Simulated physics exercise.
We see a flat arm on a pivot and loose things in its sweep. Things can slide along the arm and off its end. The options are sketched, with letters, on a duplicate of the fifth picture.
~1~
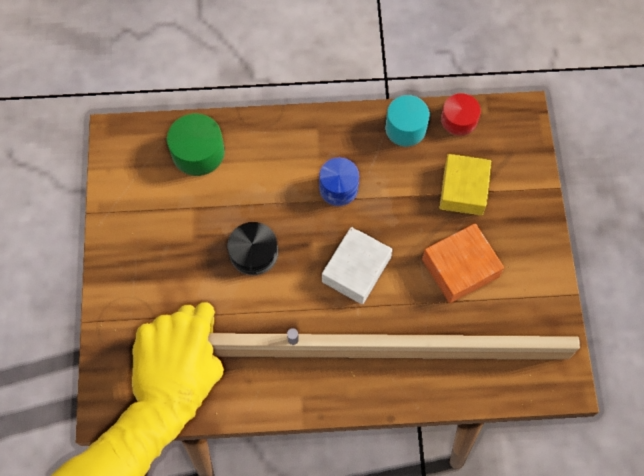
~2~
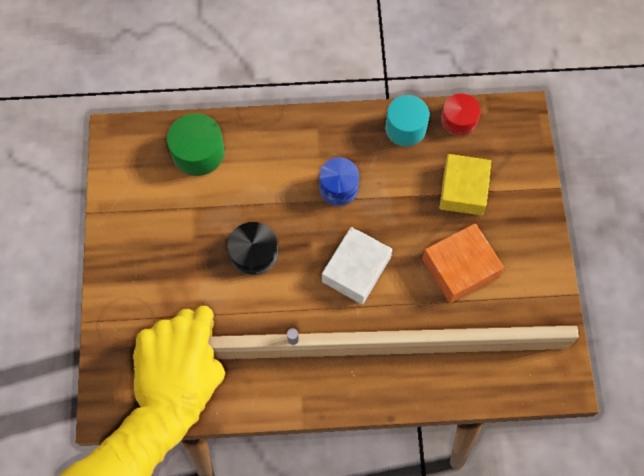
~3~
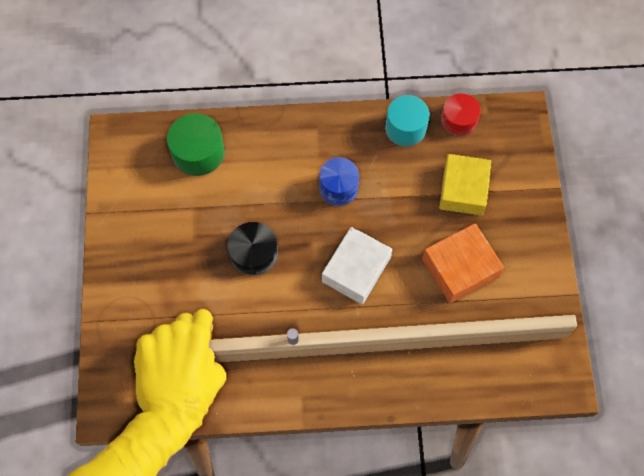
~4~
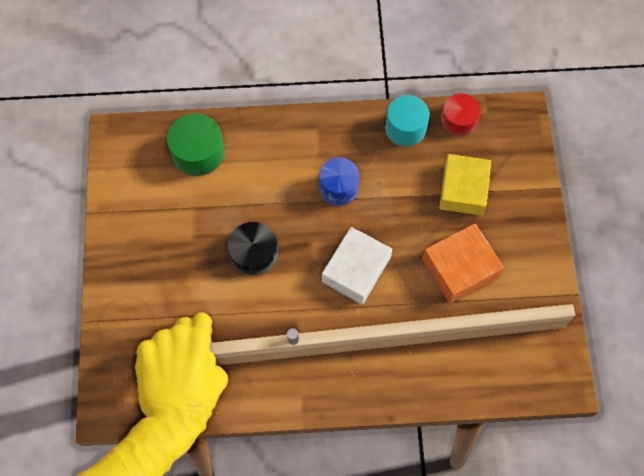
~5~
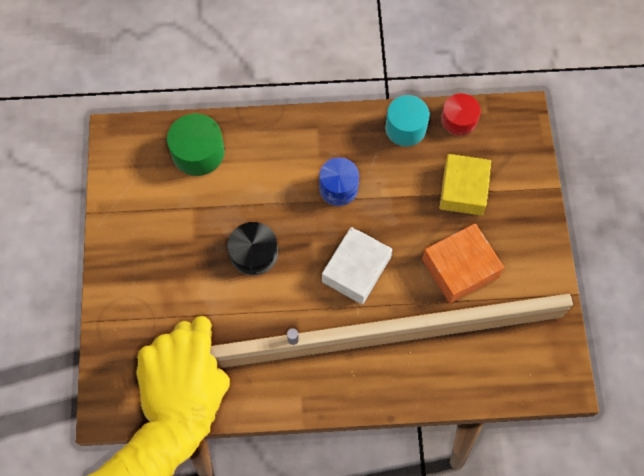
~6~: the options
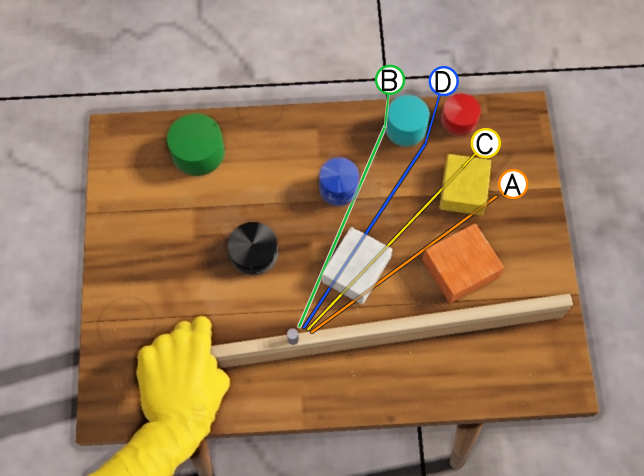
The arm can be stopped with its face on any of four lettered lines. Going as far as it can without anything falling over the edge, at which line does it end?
D is the last safe line.
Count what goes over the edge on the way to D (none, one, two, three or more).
In all, none.
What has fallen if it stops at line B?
It is the turquoise tin.
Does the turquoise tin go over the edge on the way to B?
Yes.
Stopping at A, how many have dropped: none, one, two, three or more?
By then, none.
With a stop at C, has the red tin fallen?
By then, no.
On the marked copy, A at (406, 262); B at (344, 223); C at (388, 245); D at (367, 232).
Following D. Soon after the start, arm (423, 276); yellow block (464, 181); orange block (447, 237).
Later, arm (396, 243); yellow block (451, 161); orange block (403, 201).
In the end, arm (370, 224); turquoise tin (375, 102); yellow block (403, 136); nothing has fallen.
As for the rest, A is safe but short; B drops the turquoise tin; C is safe but short.
